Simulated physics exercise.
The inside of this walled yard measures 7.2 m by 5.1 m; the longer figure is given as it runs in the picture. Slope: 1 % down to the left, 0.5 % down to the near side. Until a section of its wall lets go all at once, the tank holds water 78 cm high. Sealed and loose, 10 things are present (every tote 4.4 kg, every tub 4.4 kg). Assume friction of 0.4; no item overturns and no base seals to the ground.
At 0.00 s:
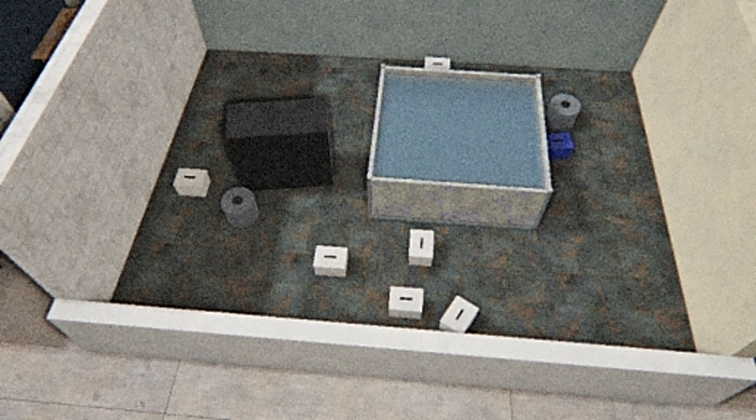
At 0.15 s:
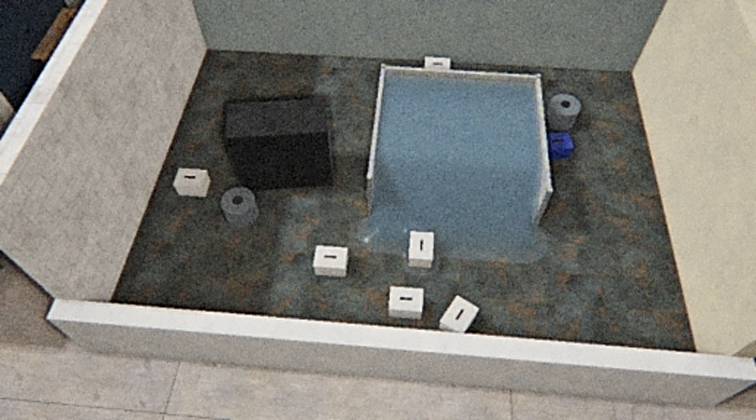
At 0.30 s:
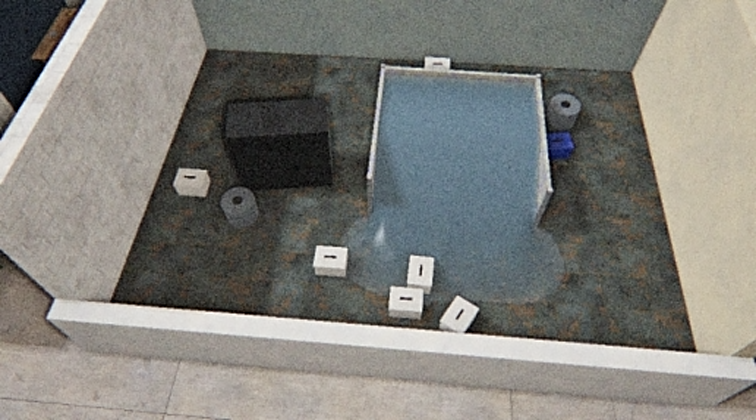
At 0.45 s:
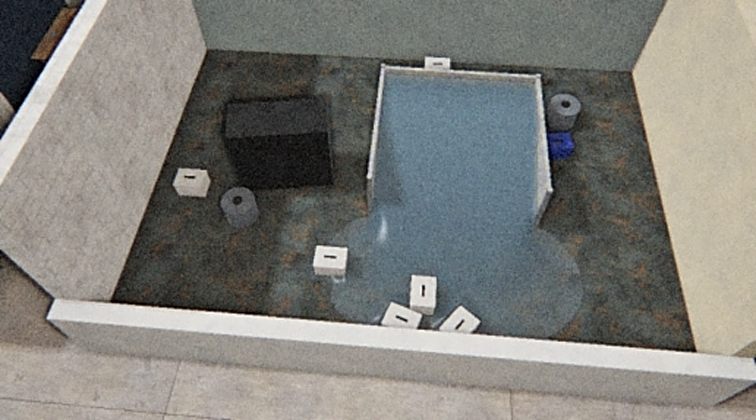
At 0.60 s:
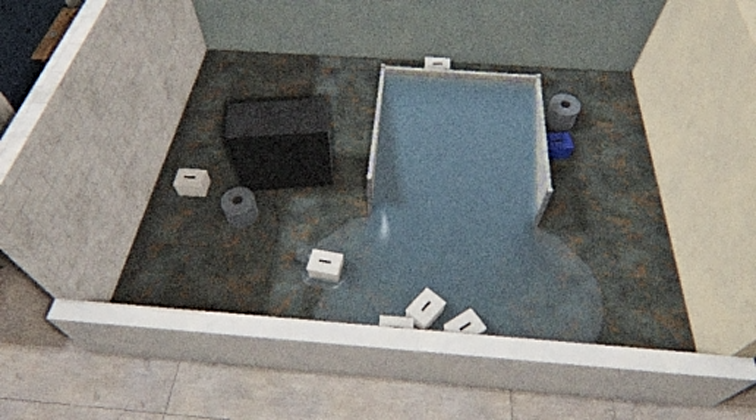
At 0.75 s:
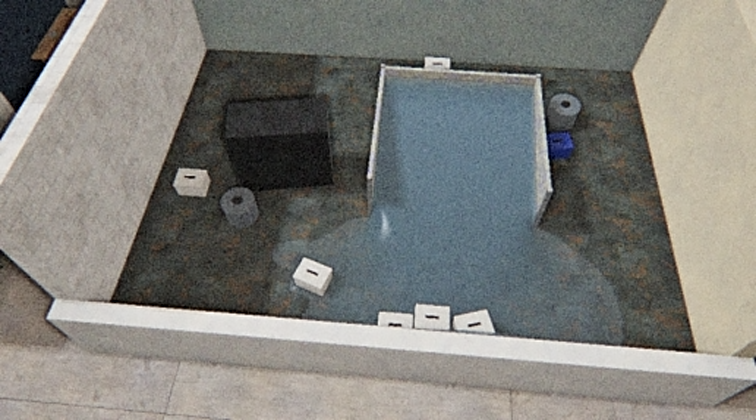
A large square tank of water lost its front wall in a walled yard, and the water spread across the floor, pushing several white boxes toward the front wall while the dark block stayed put.
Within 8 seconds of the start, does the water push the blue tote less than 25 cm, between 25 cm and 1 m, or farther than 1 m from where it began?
Farther than 1 m.
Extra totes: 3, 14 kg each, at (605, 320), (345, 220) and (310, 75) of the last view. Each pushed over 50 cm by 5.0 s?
Listed order gives above the limit, within the limit, within the limit.
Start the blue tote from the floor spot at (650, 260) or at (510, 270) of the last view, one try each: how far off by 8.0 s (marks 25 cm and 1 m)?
Run 1: It is pushed far off. Run 2: It is pushed far off.
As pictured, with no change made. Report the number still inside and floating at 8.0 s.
Of them, 10.
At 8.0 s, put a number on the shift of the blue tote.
300 centimetres.
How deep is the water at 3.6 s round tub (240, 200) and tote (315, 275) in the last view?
13 and 21 cm.
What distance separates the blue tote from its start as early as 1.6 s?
I'd put it at around 0 cm.
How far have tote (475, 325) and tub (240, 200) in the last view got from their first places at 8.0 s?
The first ends 500 cm from its start, the second 140 cm.
After 1.6 s the blue tote is near (558, 141), 0.0 m from its start, aground; 4 afloat.
After 3.6 s the blue tote is near (545, 97), 0.9 m from its start, afloat; 6 afloat.
After 5.6 s the blue tote is near (422, 86), 2.2 m from its start, afloat; 10 afloat.
After 8.0 s the blue tote is near (380, 70), 2.9 m from its start, afloat; 10 afloat.
